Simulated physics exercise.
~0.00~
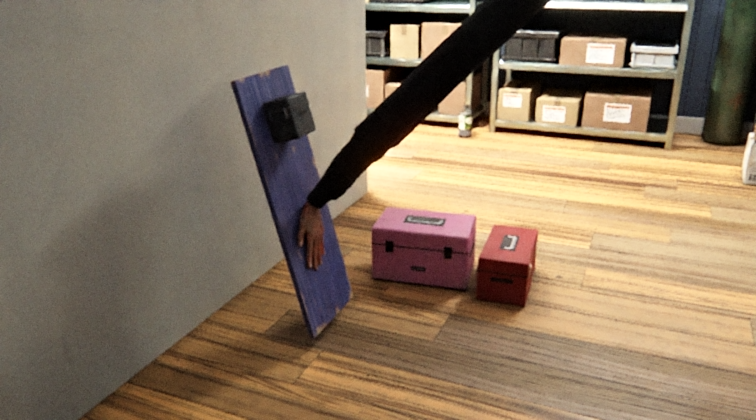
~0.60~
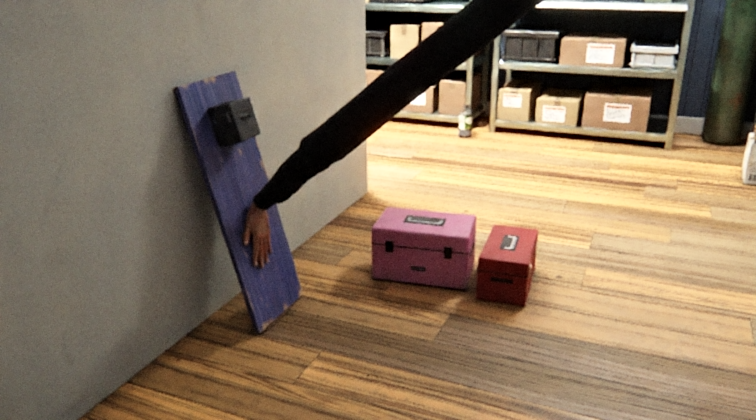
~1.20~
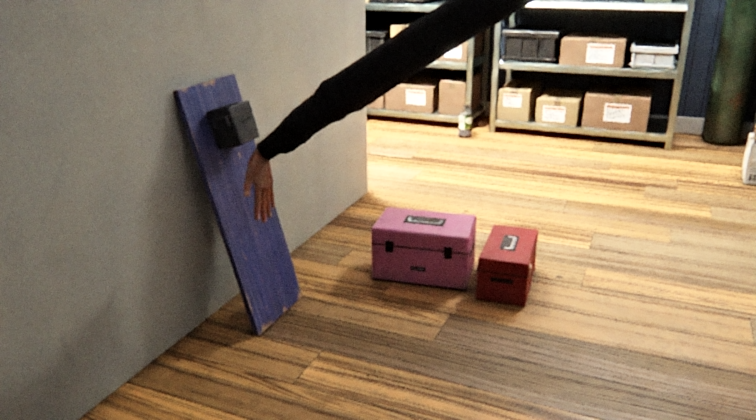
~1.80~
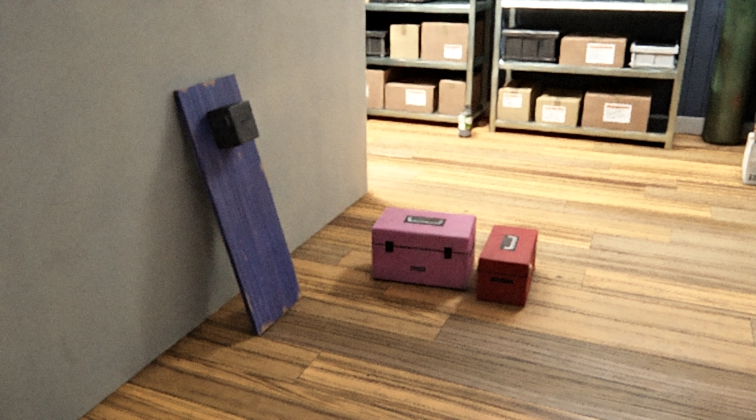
A hand leans a blue board against the wall, lets go, and it stays up.
